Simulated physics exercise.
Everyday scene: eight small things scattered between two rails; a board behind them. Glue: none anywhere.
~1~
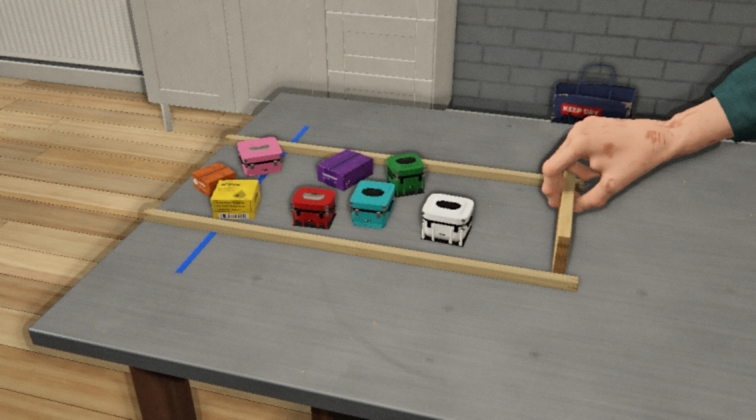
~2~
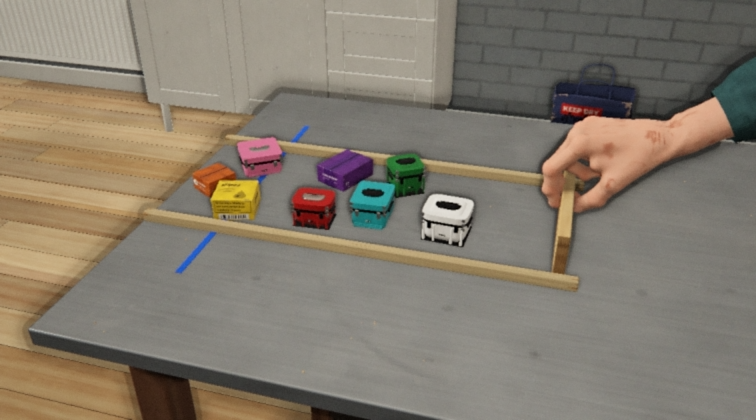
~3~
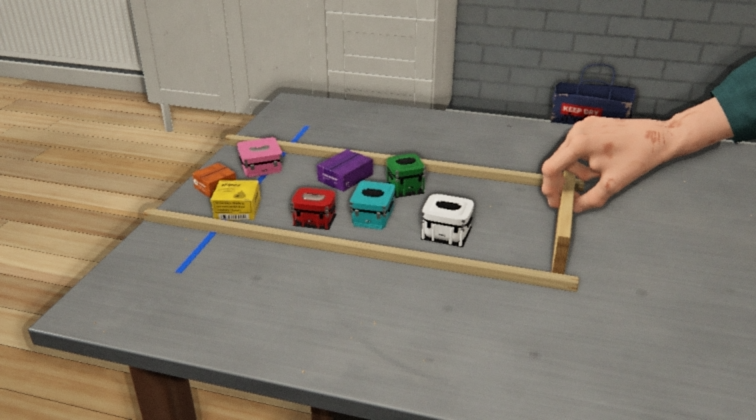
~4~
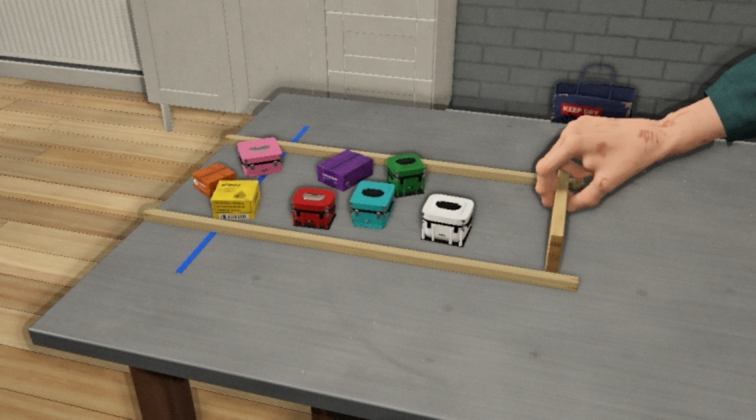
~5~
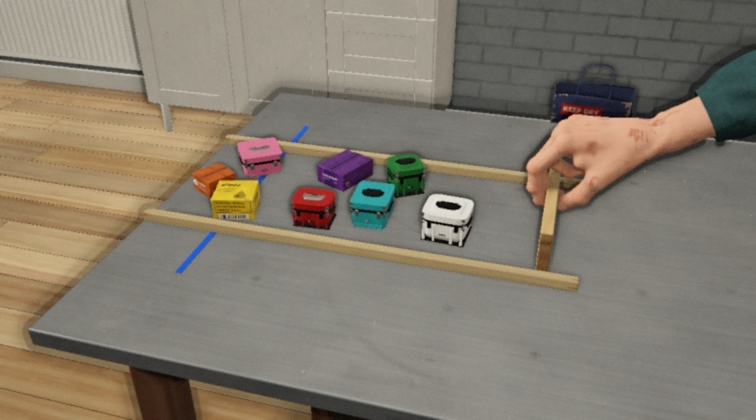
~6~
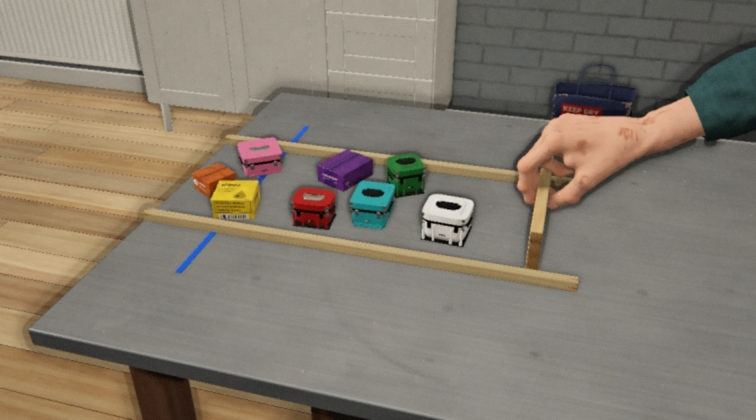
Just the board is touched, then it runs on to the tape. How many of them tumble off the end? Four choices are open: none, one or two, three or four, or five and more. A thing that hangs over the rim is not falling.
There will be three or four losses over the edge.
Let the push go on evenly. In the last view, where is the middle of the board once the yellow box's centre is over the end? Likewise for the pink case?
(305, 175) and then (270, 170), give or take.
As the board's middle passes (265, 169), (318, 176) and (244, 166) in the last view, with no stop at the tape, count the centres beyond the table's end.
The numbers past the end are 4, 0 and 4.
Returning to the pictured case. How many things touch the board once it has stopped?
The count in contact is 2.
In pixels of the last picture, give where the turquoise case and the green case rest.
Roughly at (193, 177) and at (259, 151), in that order.
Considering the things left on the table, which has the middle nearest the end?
The one you want is the turquoise case.
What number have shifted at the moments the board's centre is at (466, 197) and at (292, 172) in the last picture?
Counts: 1 and 8.
Early on, none off yet; orange box at rest near (215, 180); pink case at rest near (260, 158); yellow box at rest near (237, 200).
Finally, the number that fall off is three or four; lost, red case, yellow box, pink case and orange box.
